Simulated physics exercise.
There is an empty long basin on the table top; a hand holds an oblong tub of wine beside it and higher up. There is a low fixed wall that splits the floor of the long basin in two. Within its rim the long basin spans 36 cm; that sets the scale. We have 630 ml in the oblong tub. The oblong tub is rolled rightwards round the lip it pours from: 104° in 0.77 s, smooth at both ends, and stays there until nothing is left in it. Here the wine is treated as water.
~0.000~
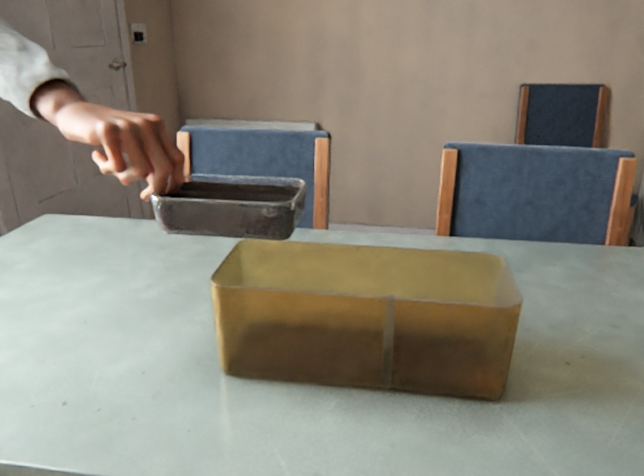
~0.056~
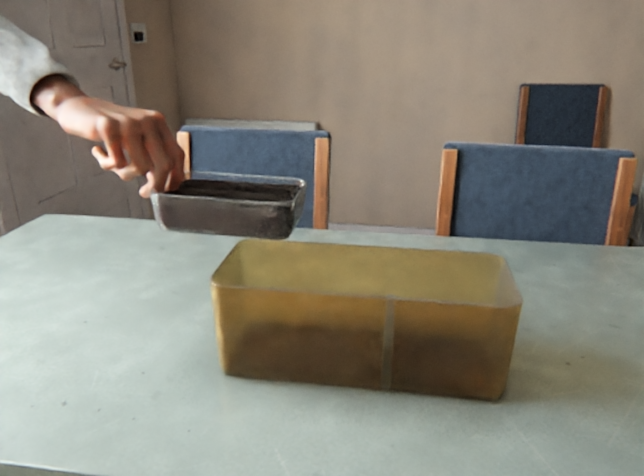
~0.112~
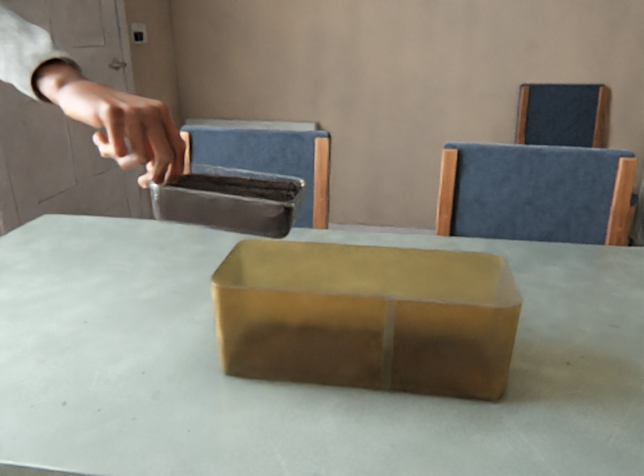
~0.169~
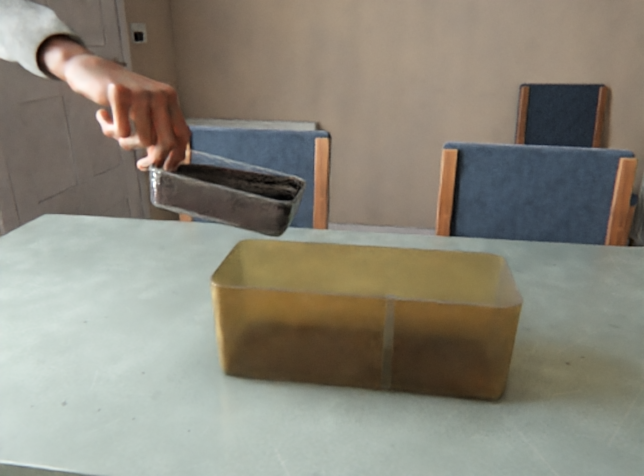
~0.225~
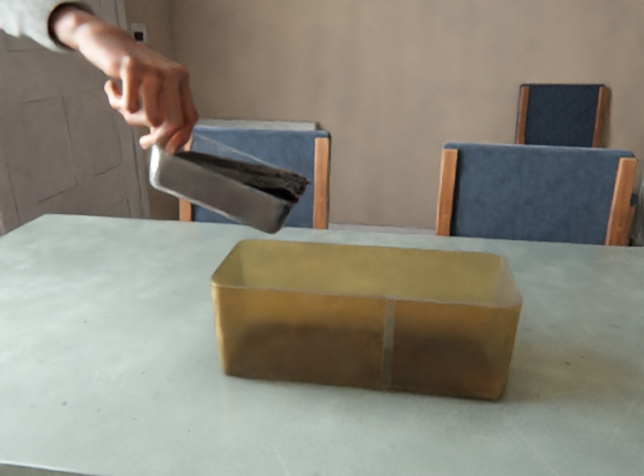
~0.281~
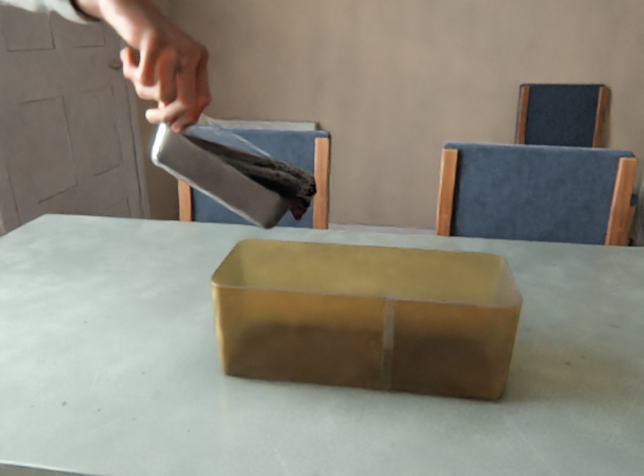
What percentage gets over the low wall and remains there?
58 %.
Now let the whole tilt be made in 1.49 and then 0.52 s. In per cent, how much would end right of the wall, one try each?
Some 25 and 45 per cent, in that order.
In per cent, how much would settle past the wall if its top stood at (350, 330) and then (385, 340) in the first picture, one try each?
Roughly 70 per cent, then 60 per cent.
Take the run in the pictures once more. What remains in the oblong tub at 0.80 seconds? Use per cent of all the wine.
I'd estimate some 0 per cent.
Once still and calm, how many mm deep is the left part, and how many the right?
Left about 6 mm, right about 20 mm.
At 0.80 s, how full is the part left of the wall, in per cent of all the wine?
Left share: Approx. 22 %.
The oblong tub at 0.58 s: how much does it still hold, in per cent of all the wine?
Roughly 6 %.
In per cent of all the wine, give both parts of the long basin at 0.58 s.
About 22 left, 16 right.
Then, 0.58 s in, the tilt is 89° and 6 per cent is still to pour, 22 is left of the wall and 16 right of it.
Then, 0.80 s in, the tilt is 104° and 0 per cent is still to pour, 23 is left of the wall and 65 right of it.
Then, 1.02 s in, the tilt is 104° and 0 per cent is still to pour, 31 is left of the wall and 59 right of it.
Then, 1.27 s in, the tilt is 104° and 0 per cent is still to pour, 31 is left of the wall and 59 right of it.
Finally, 31 per cent lies left of the wall, 58 right of it and 10 outside.
